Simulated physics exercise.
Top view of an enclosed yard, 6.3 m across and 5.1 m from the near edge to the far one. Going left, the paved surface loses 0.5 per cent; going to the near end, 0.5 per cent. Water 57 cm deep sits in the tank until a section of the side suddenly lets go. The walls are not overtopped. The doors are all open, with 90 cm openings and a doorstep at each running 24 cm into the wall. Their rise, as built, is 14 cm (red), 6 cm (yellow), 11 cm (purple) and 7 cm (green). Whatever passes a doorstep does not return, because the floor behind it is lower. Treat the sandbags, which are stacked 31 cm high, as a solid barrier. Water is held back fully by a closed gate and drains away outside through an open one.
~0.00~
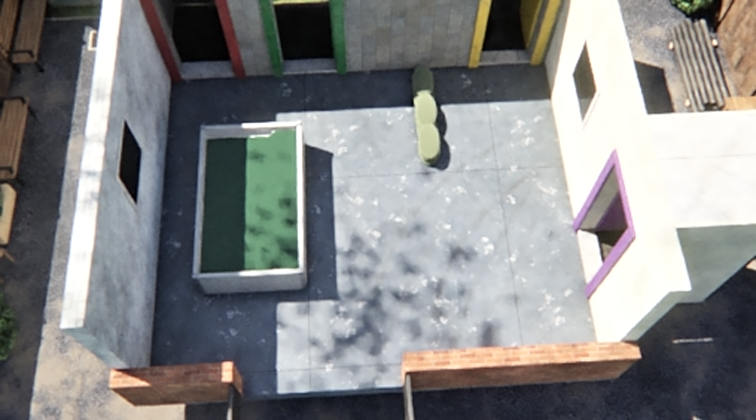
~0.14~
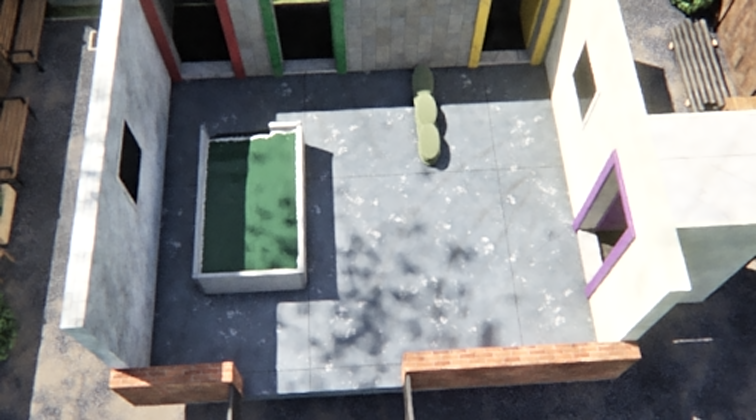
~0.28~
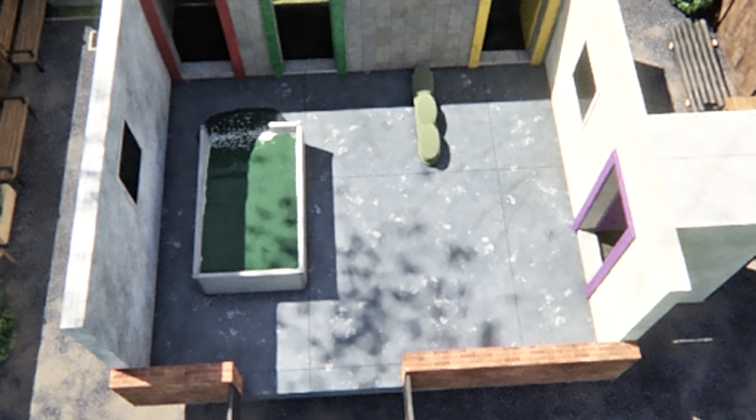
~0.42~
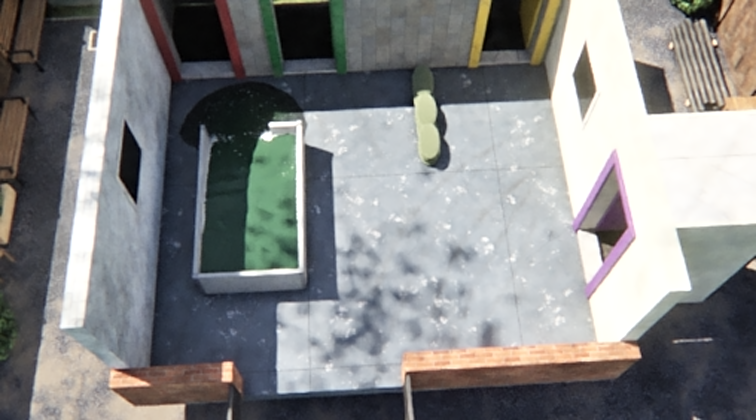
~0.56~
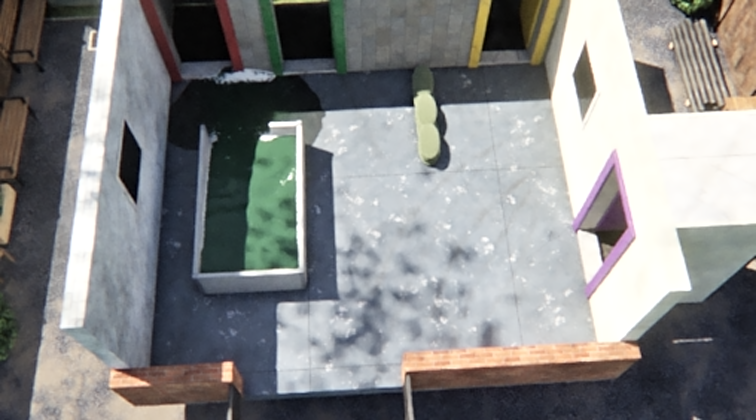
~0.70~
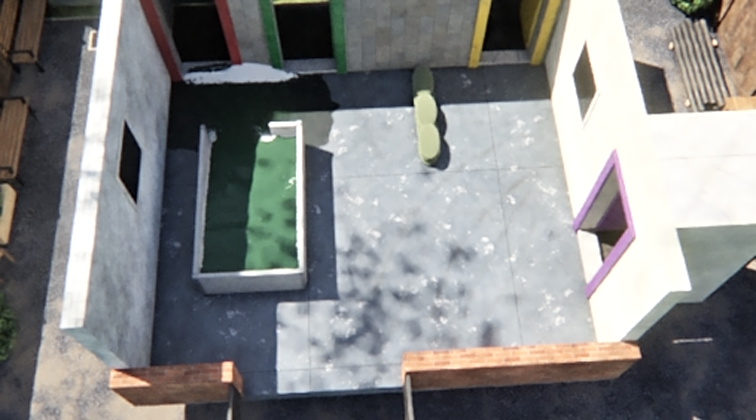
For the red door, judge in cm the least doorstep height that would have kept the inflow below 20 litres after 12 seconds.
A doorstep of about 31 cm.
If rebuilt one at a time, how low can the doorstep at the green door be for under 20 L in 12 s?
At the green door it takes roughly 12.5 centimetres.
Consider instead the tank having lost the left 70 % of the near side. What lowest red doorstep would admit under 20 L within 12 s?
Estimate: Near 15 cm.
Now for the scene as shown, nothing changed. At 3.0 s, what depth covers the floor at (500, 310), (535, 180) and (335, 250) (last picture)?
Close to 0, 0 and 0 cm deep.
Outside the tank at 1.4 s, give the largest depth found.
40 cm.
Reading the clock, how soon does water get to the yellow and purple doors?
Yellow 2.4 s, purple 10.5 s.
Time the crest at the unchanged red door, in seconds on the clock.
Around 1.6 s, give or take.
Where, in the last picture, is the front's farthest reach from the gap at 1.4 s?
(387, 72).
After 1.4 s water covers 15 % of the floor, deepest (40 cm) near (172, 82); 32 cm at the red door, 36 litres in over its 14 cm doorstep.
After 3.0 s water covers 30 % of the floor, deepest (28 cm) near (172, 82); 28 cm at the red door, 192 litres in over its 14 cm doorstep.
After 12.0 s water covers 85 % of the floor, deepest (8 cm) near (150, 383); 6 cm at the red door, 247 litres in over its 14 cm doorstep.
At the red door as built, the water arrived by 0.6 s and peaked near 34 cm at 1.6 s.
With a doorstep of 27.5 cm, 41 litres would have come in within the 12 s; with 37 cm, 2 litres. So under 20 litres takes about 31 cm.
